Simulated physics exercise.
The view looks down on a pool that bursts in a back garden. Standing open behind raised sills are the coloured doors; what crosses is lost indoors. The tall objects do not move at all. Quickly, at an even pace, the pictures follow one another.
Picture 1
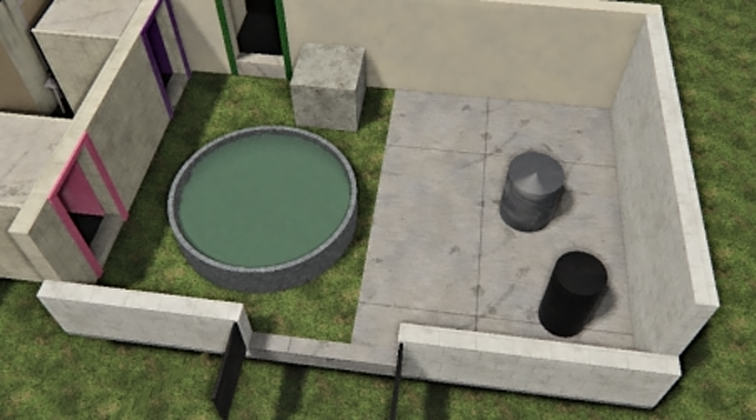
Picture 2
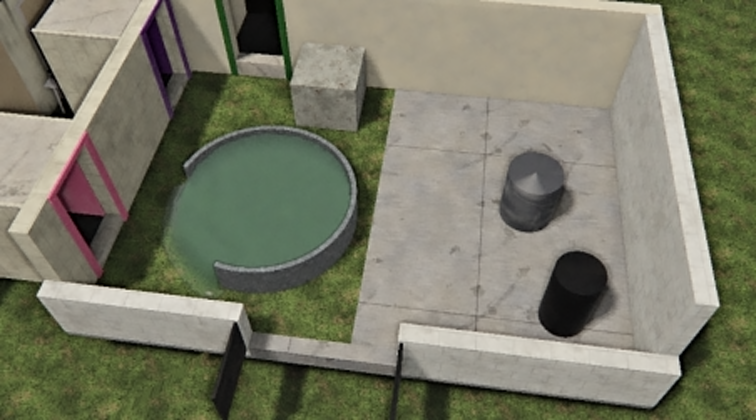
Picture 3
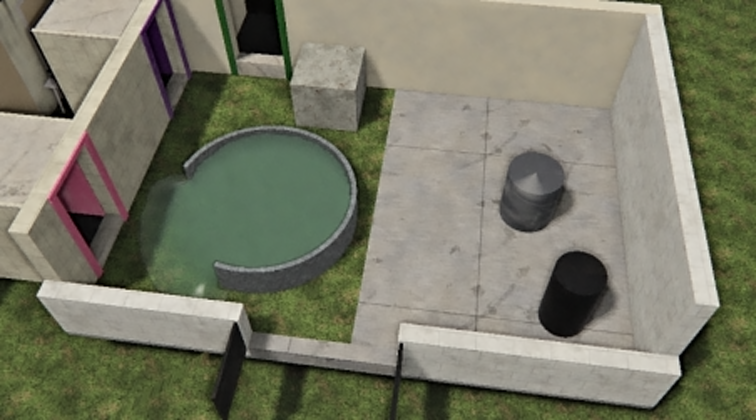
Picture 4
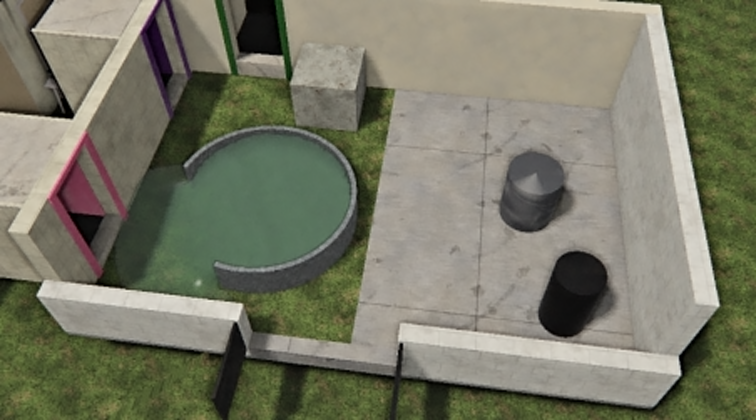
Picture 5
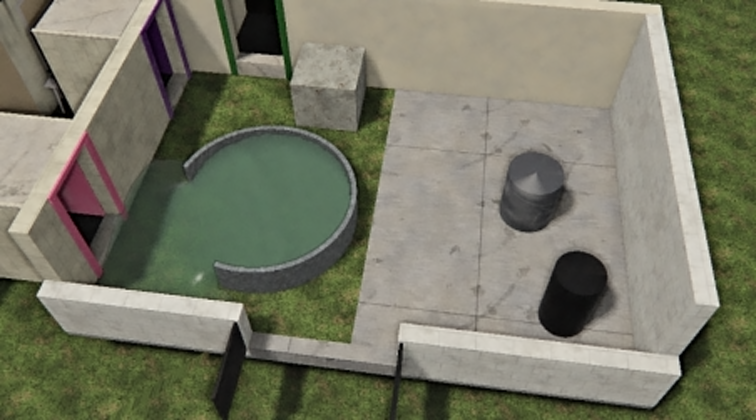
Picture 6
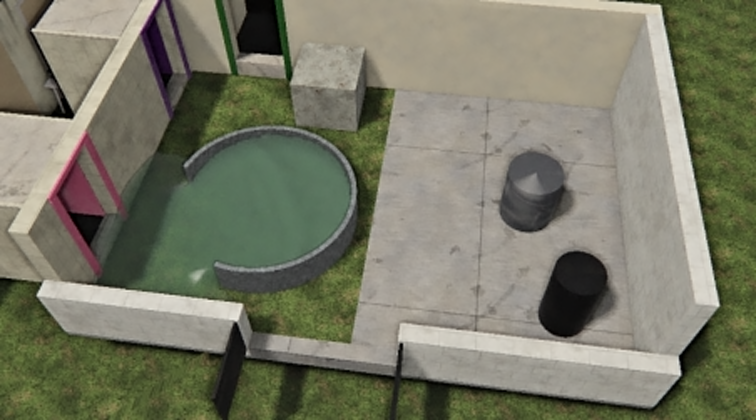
Walled back garden with a round pool losing the left part of its rim, green water spreading across grass toward the pink-framed doorway.
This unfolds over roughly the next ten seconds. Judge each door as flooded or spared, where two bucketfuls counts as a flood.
The pink door is flooded, the purple door is spared, the green door is spared.
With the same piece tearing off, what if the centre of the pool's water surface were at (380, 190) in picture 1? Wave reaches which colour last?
The one in green.
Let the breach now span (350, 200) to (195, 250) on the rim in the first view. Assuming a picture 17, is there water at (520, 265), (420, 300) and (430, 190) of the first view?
Respectively: Drenched, drenched and parched.
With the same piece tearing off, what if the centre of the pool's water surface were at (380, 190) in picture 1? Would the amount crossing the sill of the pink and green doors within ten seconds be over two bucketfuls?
I'd say pink crosses the threshold and green misses the threshold.
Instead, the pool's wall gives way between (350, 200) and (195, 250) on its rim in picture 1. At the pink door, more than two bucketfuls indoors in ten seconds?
In that case pink door comes in lower.
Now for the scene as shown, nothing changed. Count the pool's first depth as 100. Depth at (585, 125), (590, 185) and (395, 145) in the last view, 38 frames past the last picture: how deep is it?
Going in order, roughly 0, 0 and 0 %.
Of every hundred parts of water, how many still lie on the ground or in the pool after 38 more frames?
Result: Close to 84 %.
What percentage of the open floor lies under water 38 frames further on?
Estimate: Near 60 %.
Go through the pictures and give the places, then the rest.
The first picture shows still water in the round pool at (264, 196).
In the second picture, the front is at a hidden place, out from the gap at (181, 236).
In the third picture, water pours out at (182, 237) and has run to (166, 180).
In the fourth picture, water pours out at (182, 238) and has run to (151, 173).
In the fifth picture, water pours out at (182, 238) and has run to (151, 164).
In the sixth picture, the front is at (155, 156), out from the gap at (182, 238).
A moment on, water covers 15 % of the floor; the pink door over two buckets in, the purple door not reached, the green door not reached.
Next, water covers 20 % of the floor; the pink door far over two buckets in, the purple door wet at the sill, nothing in, the green door not reached.
Then, water covers 35 % of the floor; the pink door far over two buckets in, the purple door wet at the sill, nothing in, the green door wet at the sill, nothing in.
Later, water covers 60 % of the floor; the pink door far over two buckets in, the purple door wet at the sill, nothing in, the green door wet at the sill, nothing in.
In the end, water covers 85 % of the floor; the pink door far over two buckets in, the purple door wet at the sill, nothing in, the green door wet at the sill, nothing in.
